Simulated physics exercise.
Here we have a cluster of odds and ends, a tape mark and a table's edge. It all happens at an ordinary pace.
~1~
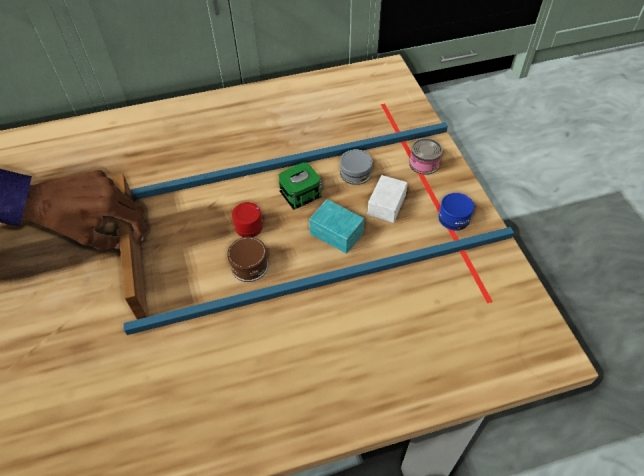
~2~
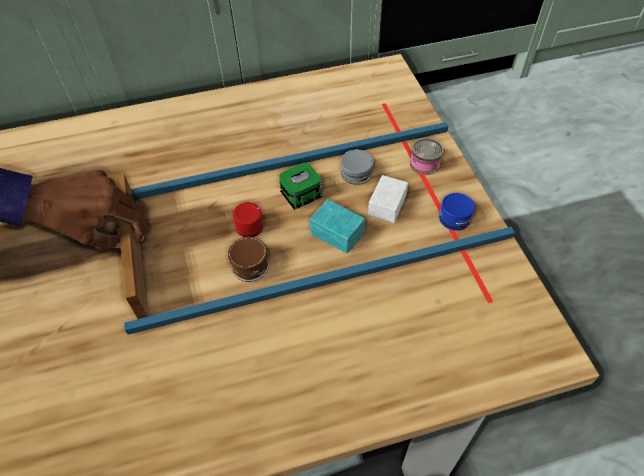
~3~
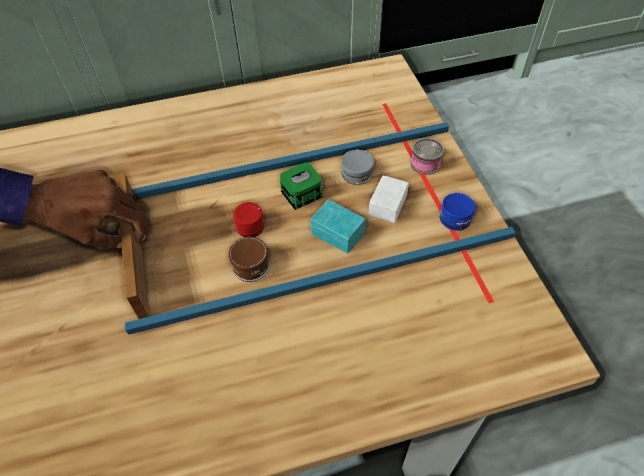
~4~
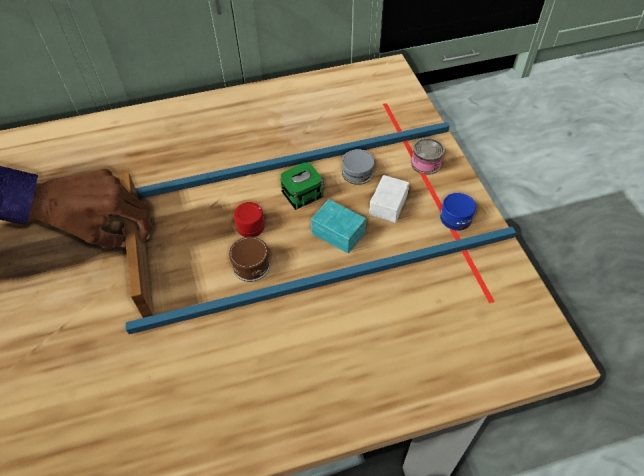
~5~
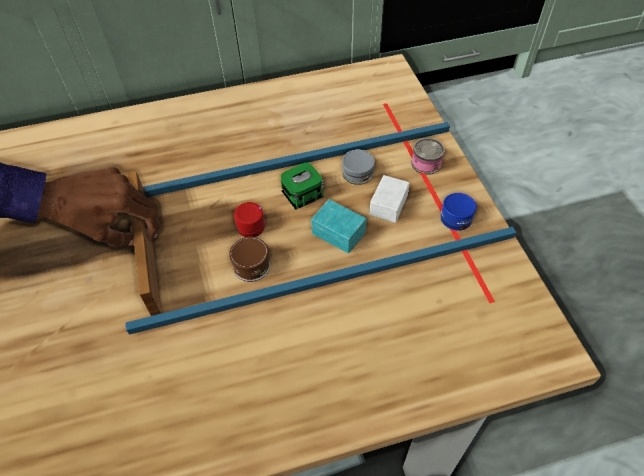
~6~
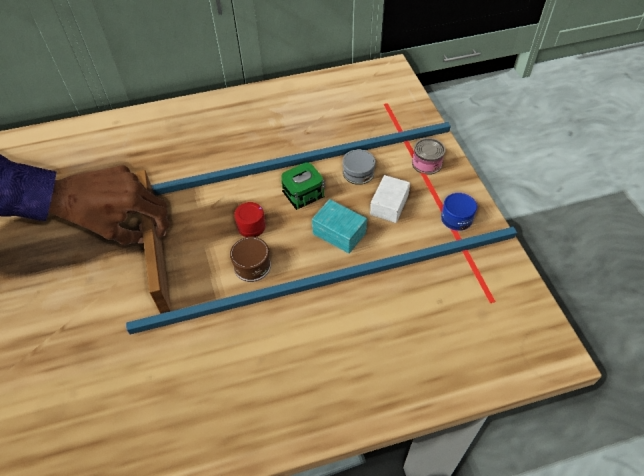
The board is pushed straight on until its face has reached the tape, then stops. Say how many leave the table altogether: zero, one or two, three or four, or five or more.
The number that fall off is one or two.
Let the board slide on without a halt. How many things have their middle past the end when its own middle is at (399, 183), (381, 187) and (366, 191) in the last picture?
Place by place, 0, 0 and 0.
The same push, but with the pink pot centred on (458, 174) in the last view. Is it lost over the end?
From there it is lost.
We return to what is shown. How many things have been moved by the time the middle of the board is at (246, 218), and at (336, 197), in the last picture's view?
By then 2, and 6.
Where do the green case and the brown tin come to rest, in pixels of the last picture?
First (429, 146), then (468, 213).
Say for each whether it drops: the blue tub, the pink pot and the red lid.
The blue tub drops off, the pink pot drops off, the red lid does not fall.
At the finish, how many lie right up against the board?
It touches 3.
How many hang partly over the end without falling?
3 of them.
Early on, none off yet; pink pot at rest near (428, 156); blue tub at rest near (459, 212); white block at rest near (390, 199).
A while later, none off yet; pink pot at rest near (428, 156); blue tub at rest near (459, 212); white block travelled about its own width near (414, 183).
Finally, the number that fall off is one or two; lost, blue tub and pink pot.
